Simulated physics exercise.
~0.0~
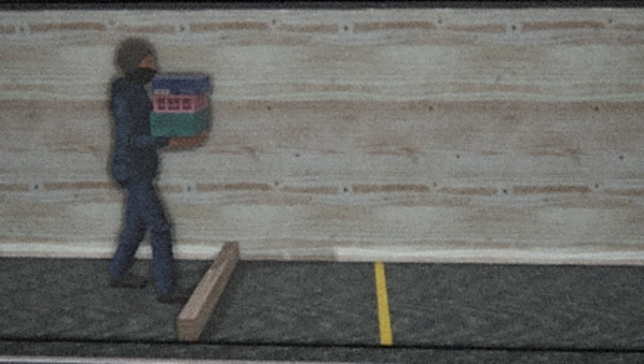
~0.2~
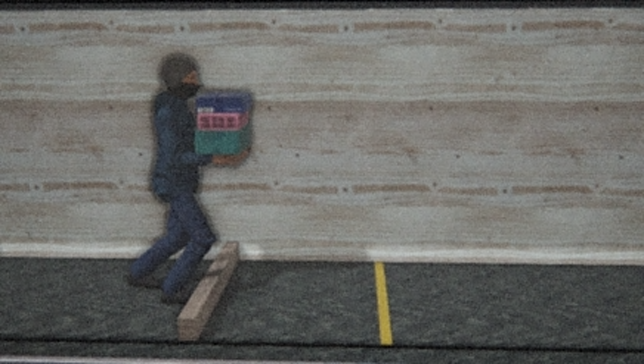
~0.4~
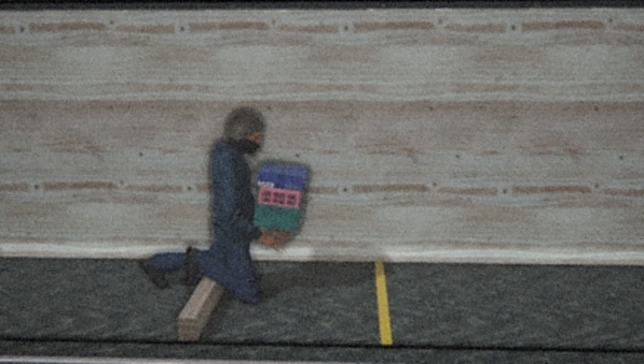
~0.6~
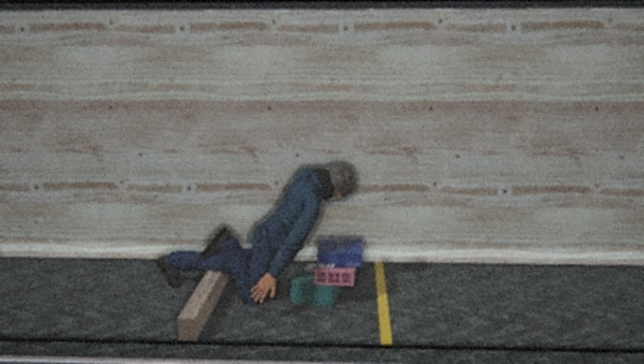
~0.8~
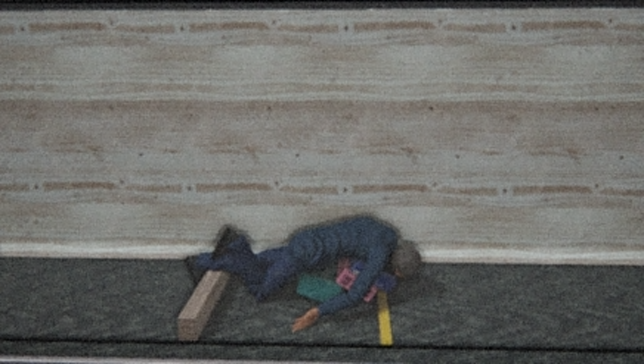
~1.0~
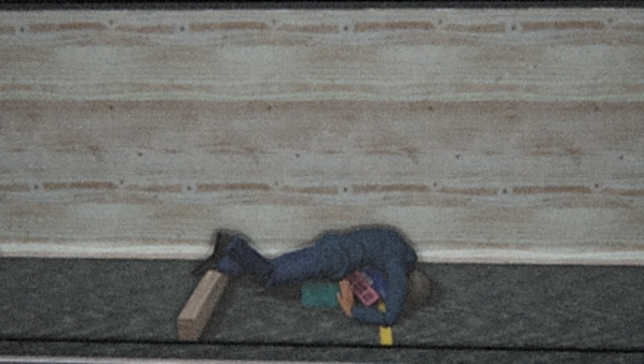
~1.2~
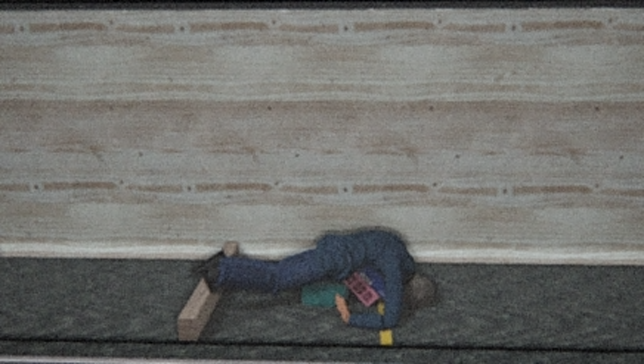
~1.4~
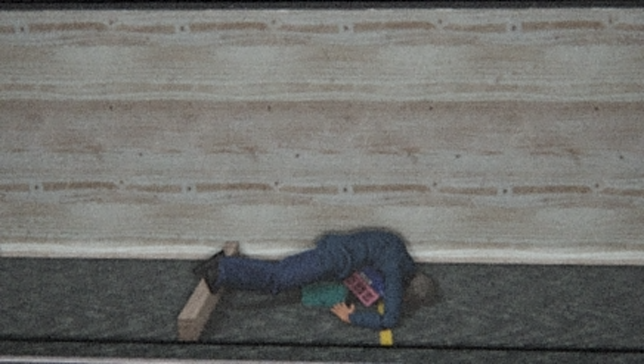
A dim metro car with a dark grey floor and a pale wood-grain wall is seen from the side by a still camera. At left, a porter in dark blue clothes carries a stacked blue carton, pink crate and teal parcel toward the right, with a low wooden rail ahead and a yellow line farther on. His legs catch at the rail and he pitches forward onto his knees. The stack drops and comes apart as he falls over it. He ends face down, head past the line, the teal parcel lying short of it.
